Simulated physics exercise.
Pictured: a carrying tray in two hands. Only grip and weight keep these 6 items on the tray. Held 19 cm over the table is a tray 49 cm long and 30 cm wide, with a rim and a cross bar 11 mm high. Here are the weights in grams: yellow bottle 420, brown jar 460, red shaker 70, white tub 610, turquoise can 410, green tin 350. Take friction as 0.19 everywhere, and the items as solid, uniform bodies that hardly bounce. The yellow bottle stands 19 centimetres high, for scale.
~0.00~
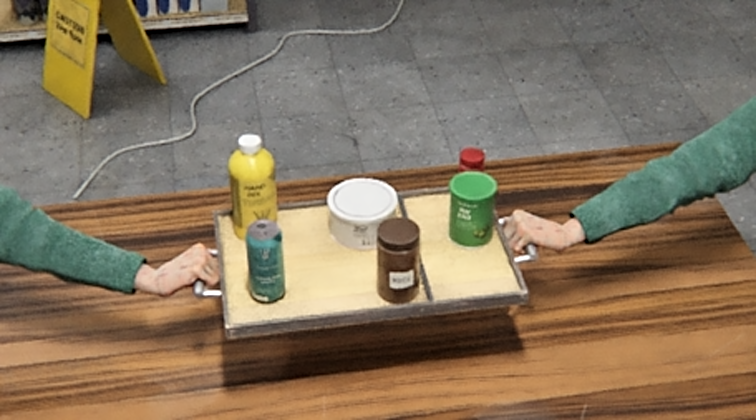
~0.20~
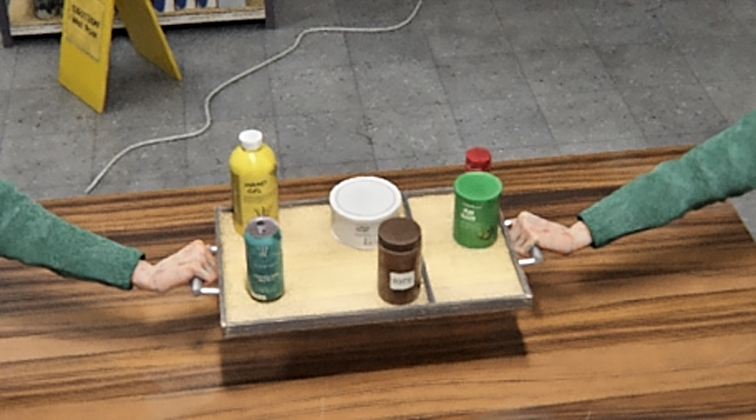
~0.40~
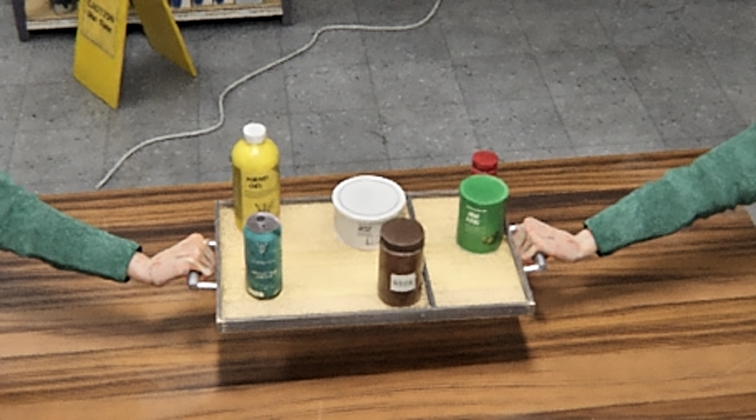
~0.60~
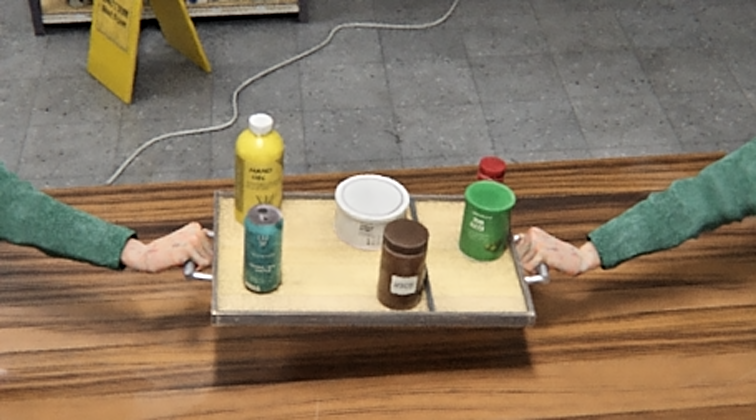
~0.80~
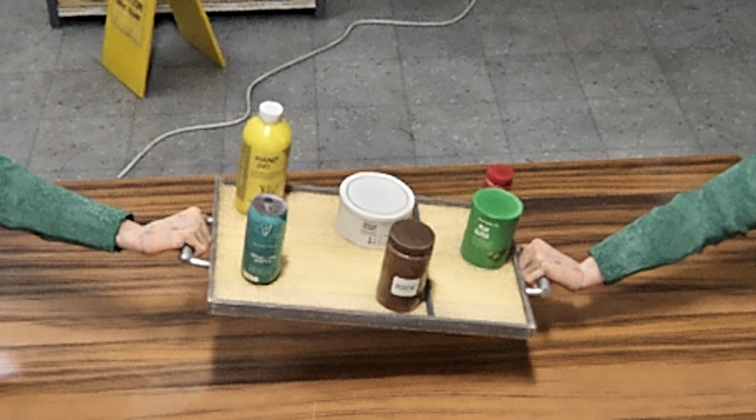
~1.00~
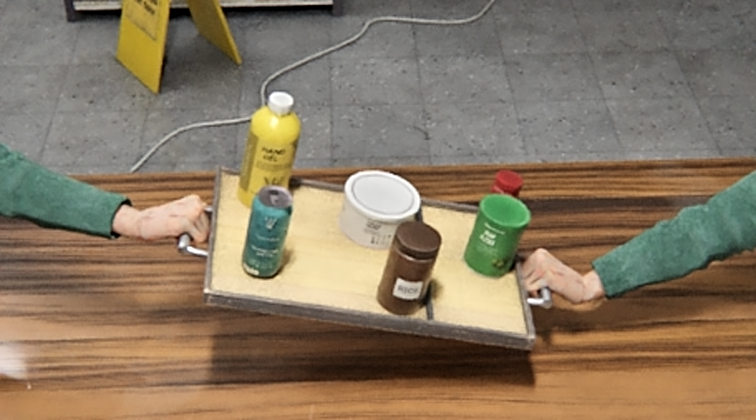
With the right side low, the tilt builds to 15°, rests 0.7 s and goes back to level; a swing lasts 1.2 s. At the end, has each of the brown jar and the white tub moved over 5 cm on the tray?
Answers - brown jar: No; white tub: No.
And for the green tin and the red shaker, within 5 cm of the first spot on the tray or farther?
As for the green tin, it remains where it was, and the red shaker remains where it was.
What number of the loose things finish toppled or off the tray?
All told, 1.
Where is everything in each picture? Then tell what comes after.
The first frame shows tray level; brown jar (398, 261); white tub (363, 214).
The second frame shows tray level; turquoise can (265, 260); green tin (477, 212).
The third frame shows tilt 2°, right edge down; yellow bottle (256, 177).
The fourth frame shows tilt 5°, right edge down; turquoise can (263, 250); green tin (486, 222).
The fifth frame shows tilt 10°, right edge down; yellow bottle (264, 158).
The sixth frame shows tilt 13°, right edge down; brown jar (409, 268); white tub (378, 210).
By 1.50 s, tilt 15°, right edge down; white tub 2 cm from its spot near (387, 212); yellow bottle 11 cm from its spot; turquoise can 11 cm from its spot.
By 2.20 s, tilt 14°, right edge down; white tub 2 cm from its spot near (387, 212); turquoise can rocked 19° off its seat; yellow bottle 11 cm from its spot.
When it is over (3.7 s), lying over on the tray, turquoise can; not toppled but over 5 cm from the start, yellow bottle; the other 4 within 5 cm of the start. In the last view, brown jar near (405, 266), white tub near (382, 209).
